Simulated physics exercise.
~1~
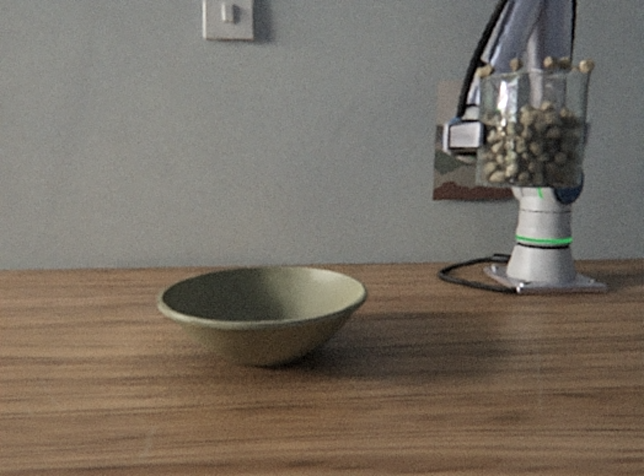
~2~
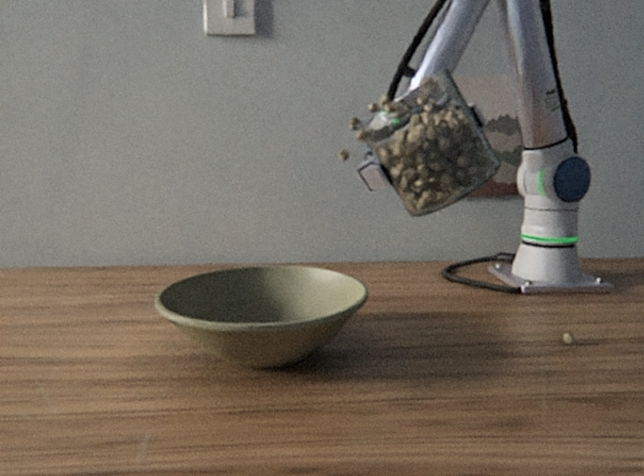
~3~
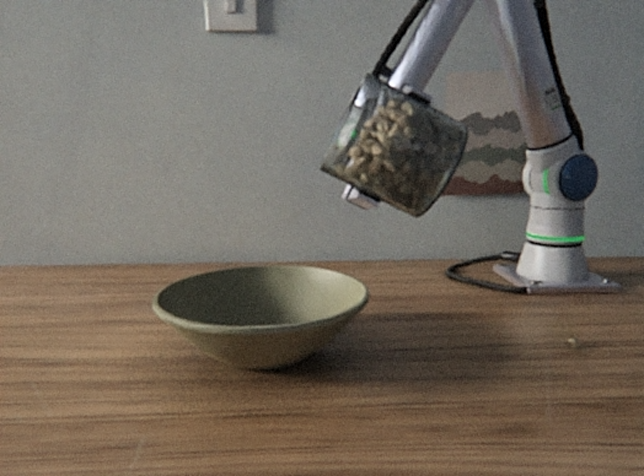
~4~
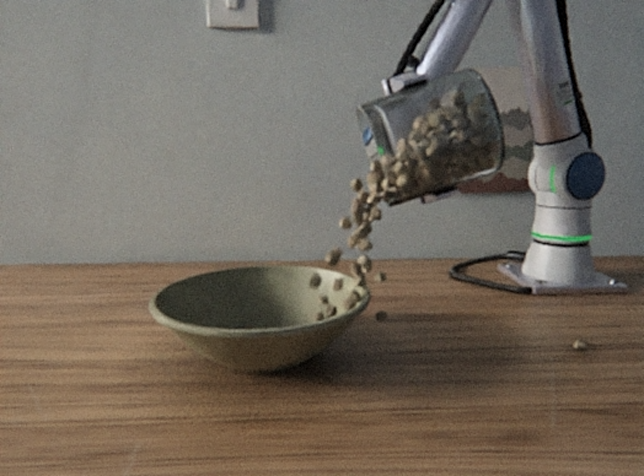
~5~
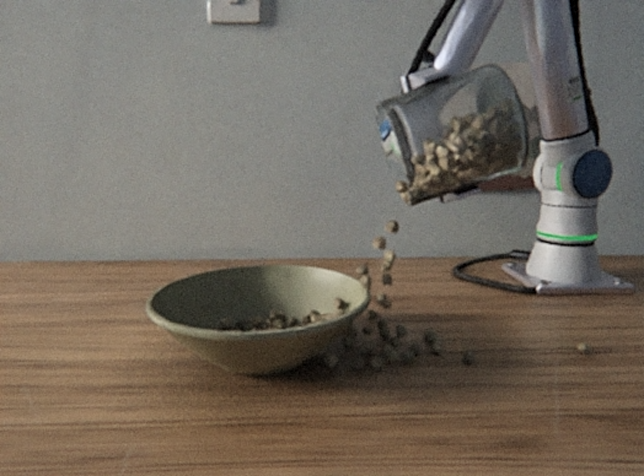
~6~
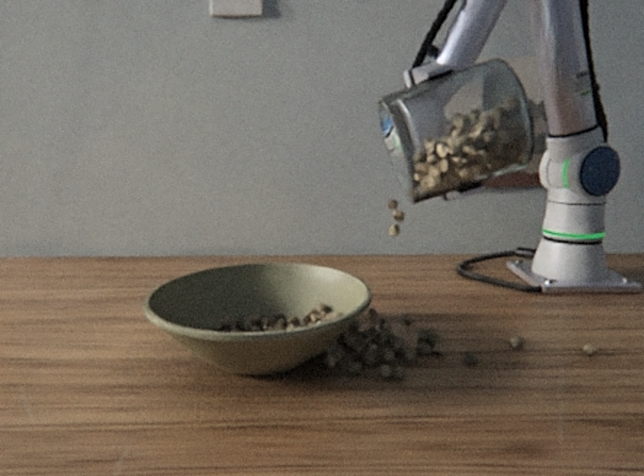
We see a robot arm move a clear beaker of small pebbles left toward a green bowl and tip it, pouring some into the bowl while others spill onto the wooden table beside it, ending with the tilted beaker still holding many pebbles.
